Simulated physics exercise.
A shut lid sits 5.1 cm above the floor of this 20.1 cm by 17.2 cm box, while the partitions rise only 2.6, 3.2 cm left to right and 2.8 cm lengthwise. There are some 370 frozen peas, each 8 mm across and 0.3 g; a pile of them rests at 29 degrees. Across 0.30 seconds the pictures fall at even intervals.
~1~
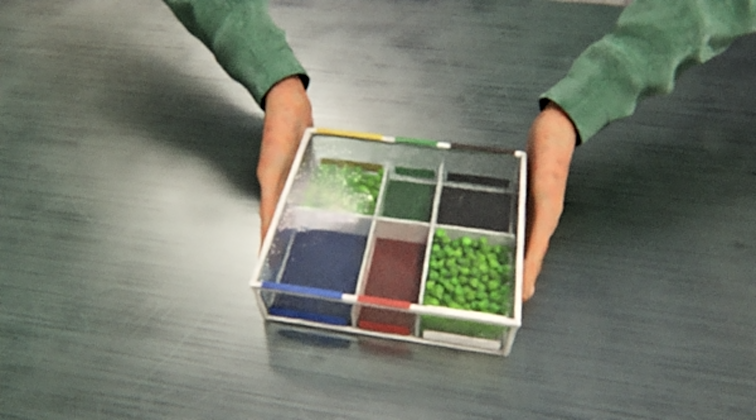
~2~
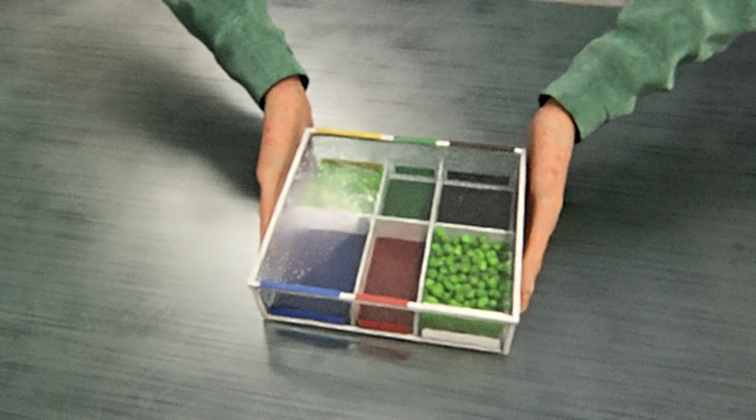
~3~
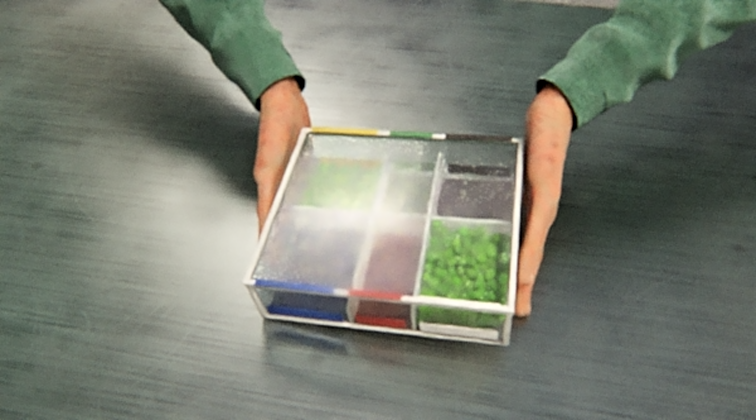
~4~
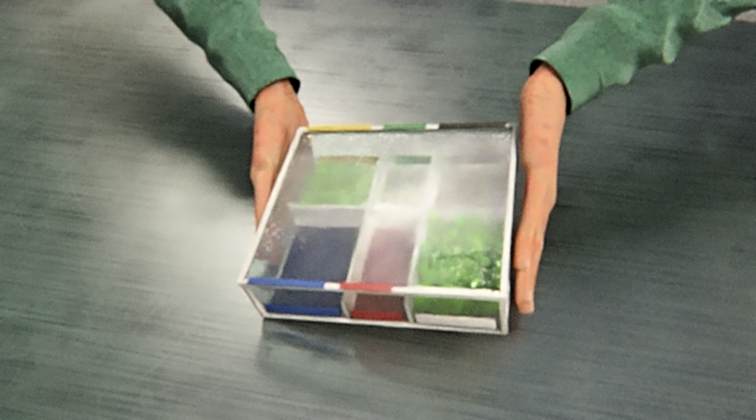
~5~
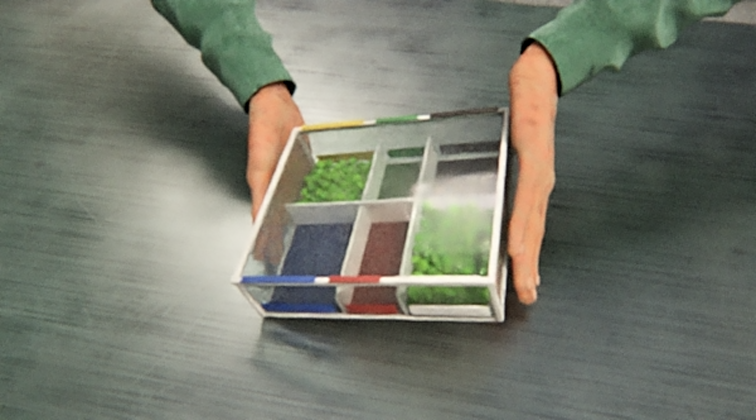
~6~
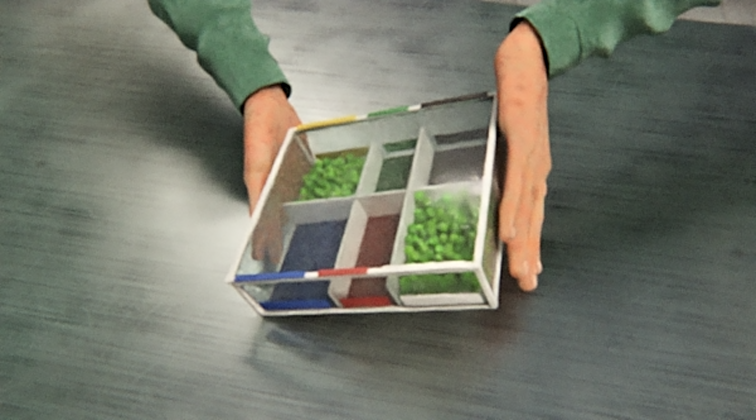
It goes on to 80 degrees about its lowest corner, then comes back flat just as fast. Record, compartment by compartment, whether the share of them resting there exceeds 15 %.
In the end red: Fails to beat the threshold, blue: Beats the threshold, green: Fails to beat the threshold, yellow: Beats the threshold, white: Beats the threshold, black: Fails to beat the threshold.
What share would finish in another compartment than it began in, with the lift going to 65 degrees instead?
About 15 per cent.
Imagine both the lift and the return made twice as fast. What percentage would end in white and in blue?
That gives white 30 percent and blue 25 percent.
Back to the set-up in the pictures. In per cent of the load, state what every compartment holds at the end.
The red one ends with 5, blue 25, green 0, yellow 35, white 35 and black 0 per cent.
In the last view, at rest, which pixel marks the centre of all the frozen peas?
Estimated resting centre: Around (328, 247).
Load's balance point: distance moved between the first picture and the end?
Displacement: Near 5.0 cm.
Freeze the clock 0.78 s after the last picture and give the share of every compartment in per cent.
Red 5; blue 10; green 0; yellow 35; white 45; black 0.
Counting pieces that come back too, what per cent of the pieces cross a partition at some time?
Something like 30 per cent of the pieces.
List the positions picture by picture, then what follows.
In the first frame, box tilt 0 degrees, front corners at (256, 283) and (514, 321); yellow 35 %, white 65 %.
In the second frame, box tilt 1 degrees, front corners at (254, 282) and (513, 318).
In the third frame, box tilt 5 degrees, front corners at (250, 281) and (508, 308), lowest corner left front.
In the fourth frame, box tilt 10 degrees, front corners at (244, 280) and (500, 294), lowest corner left front.
In the fifth frame, box tilt 16 degrees, front corners at (238, 280) and (489, 279), lowest corner left front.
In the sixth frame, box tilt 21 degrees, front corners at (232, 279) and (475, 264), lowest corner left front; yellow 35 %, white 65 %.
Then, 0.78 s after the last picture, tilt 79 degrees; red 5 %, blue 10 %, yellow 35 %, white 45 %.
Then, 1.31 s after the last picture, tilt 33 degrees; red 5 %, blue 25 %, yellow 35 %, white 35 %.
Then, 1.89 s after the last picture, tilt 0 degrees; red 5 %, blue 25 %, yellow 35 %, white 35 %.
In the end, red 5 %, blue 25 %, green 0 %, yellow 35 %, white 35 %, black 0 %.
